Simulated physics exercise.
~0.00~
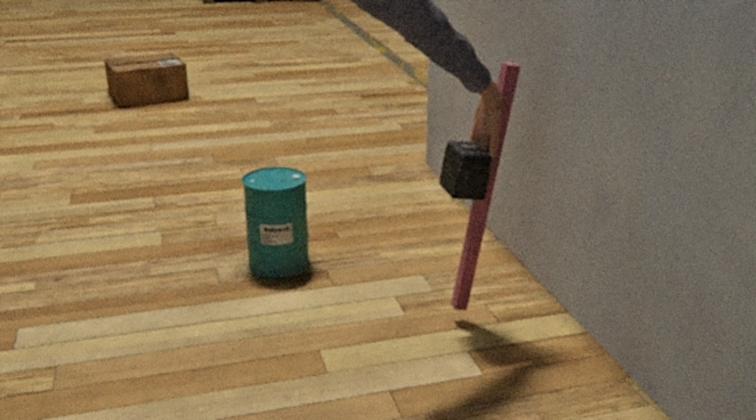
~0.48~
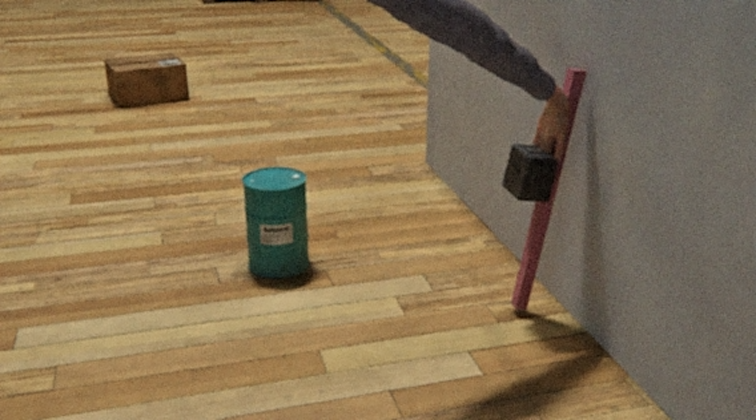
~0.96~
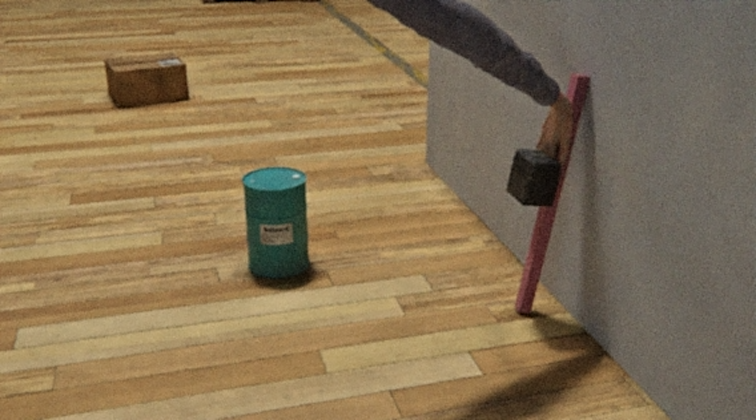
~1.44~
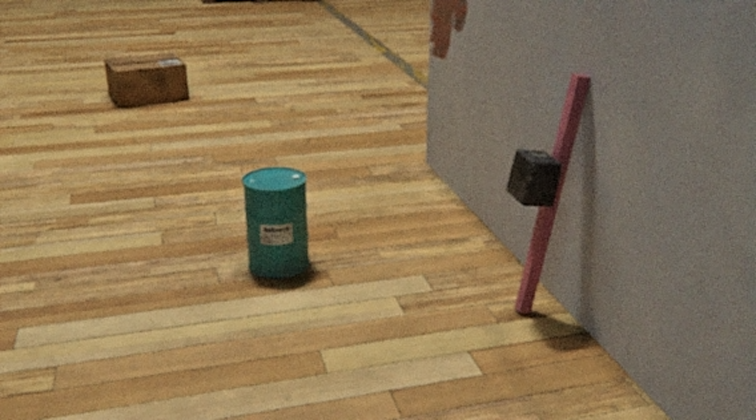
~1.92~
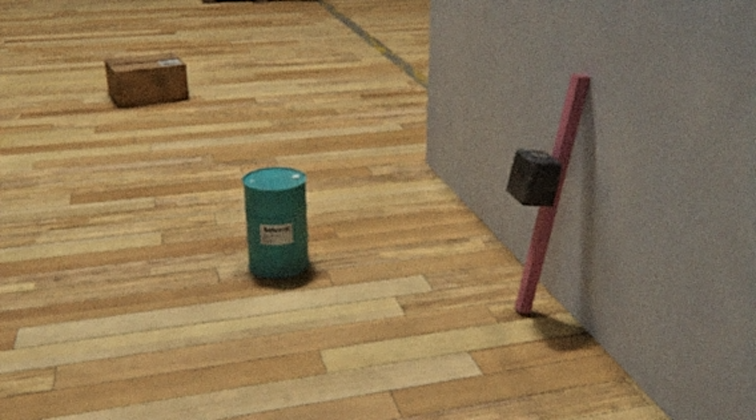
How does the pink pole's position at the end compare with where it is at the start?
At the end the pink pole is farther to the right and slightly lower, leaning against the gray wall with no hand on it. At the start it is farther left, held by a hand.
